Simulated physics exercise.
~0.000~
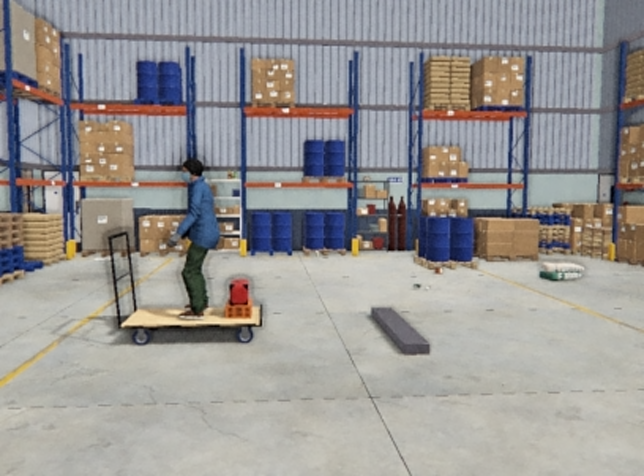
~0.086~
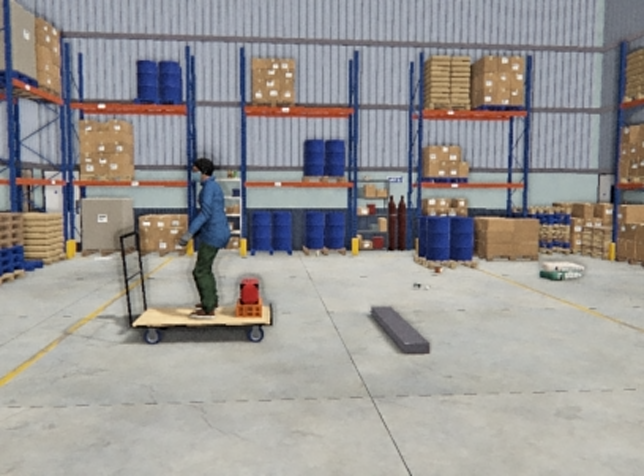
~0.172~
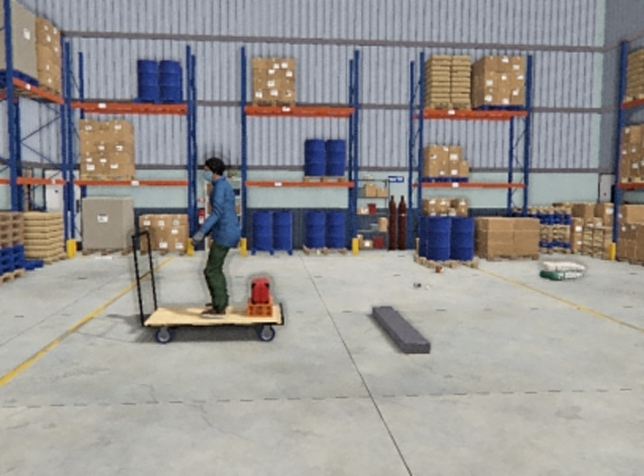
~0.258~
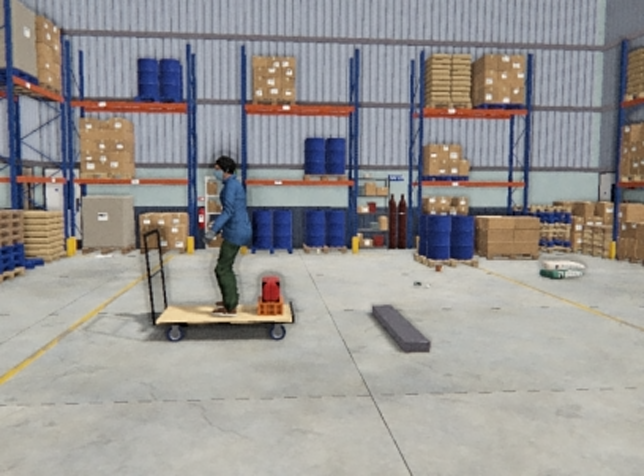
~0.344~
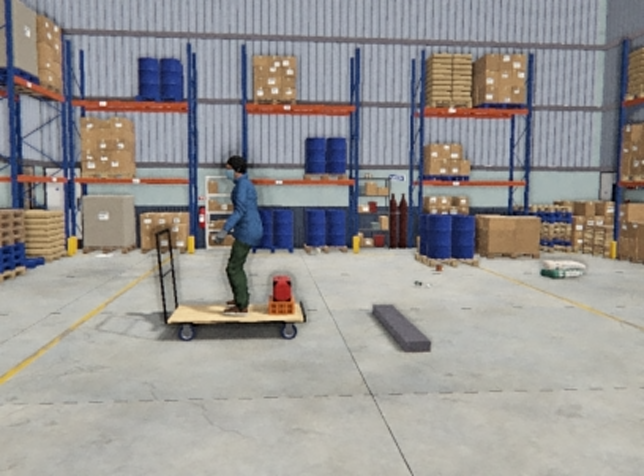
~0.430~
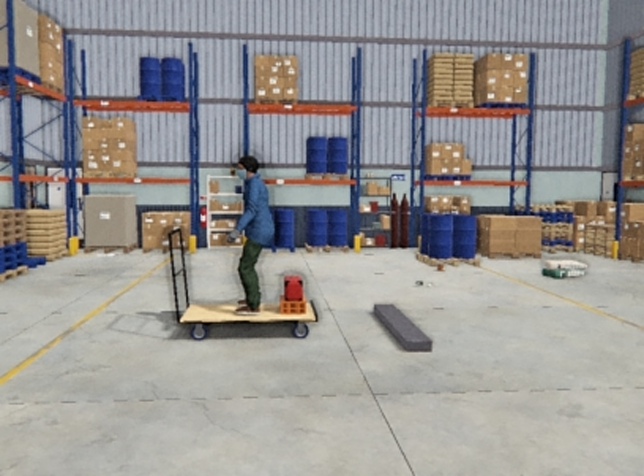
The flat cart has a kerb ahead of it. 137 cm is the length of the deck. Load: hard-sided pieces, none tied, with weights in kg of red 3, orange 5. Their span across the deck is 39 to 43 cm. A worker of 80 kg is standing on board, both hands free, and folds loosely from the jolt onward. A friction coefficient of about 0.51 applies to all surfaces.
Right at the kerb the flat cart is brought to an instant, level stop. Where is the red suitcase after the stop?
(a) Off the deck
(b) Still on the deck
The answer is a.
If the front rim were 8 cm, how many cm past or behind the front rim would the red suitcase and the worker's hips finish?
In that case red 40 past, hips 90 past.
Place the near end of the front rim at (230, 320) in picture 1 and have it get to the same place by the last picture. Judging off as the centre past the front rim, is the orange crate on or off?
In that case the orange one would be kept.
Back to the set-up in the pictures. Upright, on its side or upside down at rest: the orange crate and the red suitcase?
At rest: Orange upright, red upside down.
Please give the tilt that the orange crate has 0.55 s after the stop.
About 20° from upright.
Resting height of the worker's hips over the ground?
They end up some 45 cm off the ground.
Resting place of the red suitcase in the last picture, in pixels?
Roughly at (433, 319).
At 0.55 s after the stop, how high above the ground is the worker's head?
At that moment it's around 90 cm off the ground.
The wheels strike at 1.13 s.
After 1.38 s the red suitcase is 6 cm behind the rim, tilted 0°, near (391, 287) in the last picture's view.
After 1.68 s the red suitcase is 3 cm past the rim, tilted 15°, near (399, 288) in the last picture's view.
After 2.13 s the red suitcase is 27 cm past the rim, tilted 115°, near (420, 315) in the last picture's view.
At rest, 4.4 s, past the rim, red suitcase and the worker's hips; behind it, orange crate.
